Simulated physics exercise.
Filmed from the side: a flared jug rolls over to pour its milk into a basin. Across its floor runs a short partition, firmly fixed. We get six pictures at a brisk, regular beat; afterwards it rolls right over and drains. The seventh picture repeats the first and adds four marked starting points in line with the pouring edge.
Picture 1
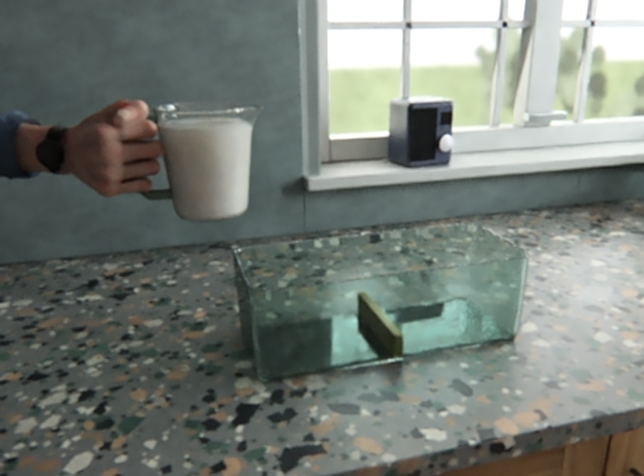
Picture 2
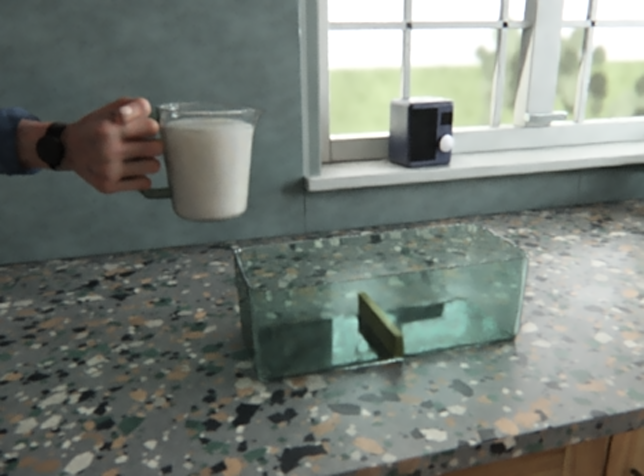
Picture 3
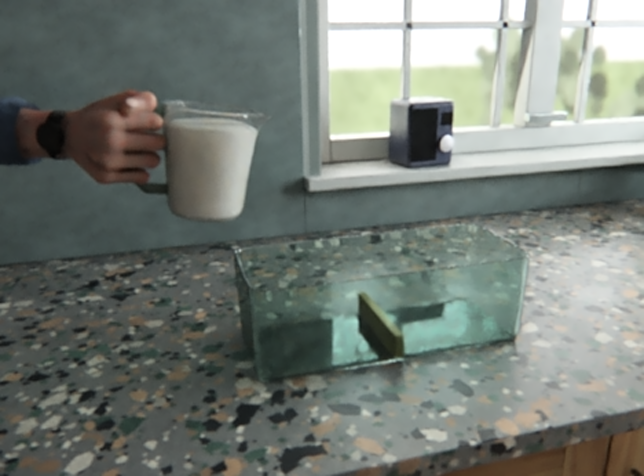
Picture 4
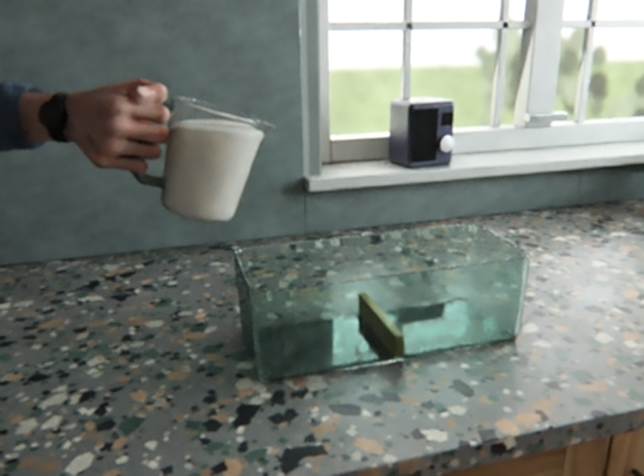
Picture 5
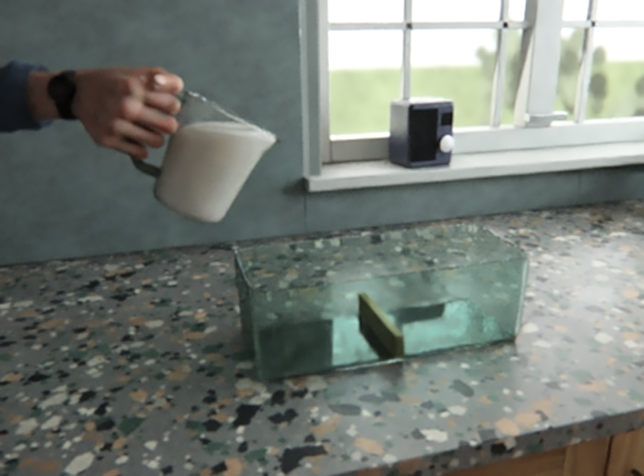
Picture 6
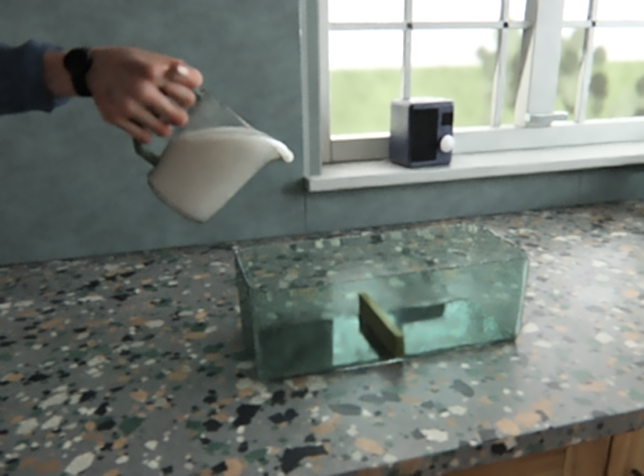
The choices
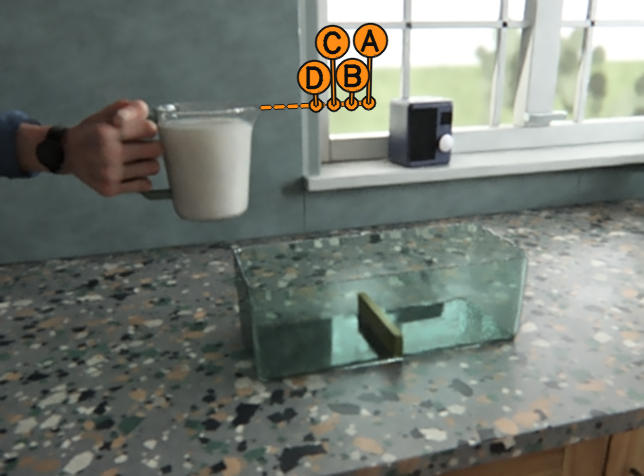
On a speckled stone kitchen counter beside a bright window, seen from the side and slightly above, the camera stays still. A hand with a dark watch holds a clear jug of white milk at left, near a greenish glass basin with a short olive partition, while a small dark device sits on the sill. The hand tilts the jug rightward, slowly then further, until milk just crosses its lip.
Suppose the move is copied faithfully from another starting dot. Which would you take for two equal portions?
I would pick dot D.
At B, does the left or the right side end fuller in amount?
The right side.
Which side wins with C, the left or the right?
More ends on the right.
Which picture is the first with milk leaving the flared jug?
Picture 6.
On the marked copy, A at (368, 102); B at (351, 103); C at (333, 104); D at (316, 105).
For dot A, about 6 % ends left of the wall and 92 % right of it.
For dot B, about 9 % ends left of the wall and 89 % right of it.
For dot C, about 15 % ends left of the wall and 84 % right of it.
For dot D, about 51 % ends left of the wall and 48 % right of it.
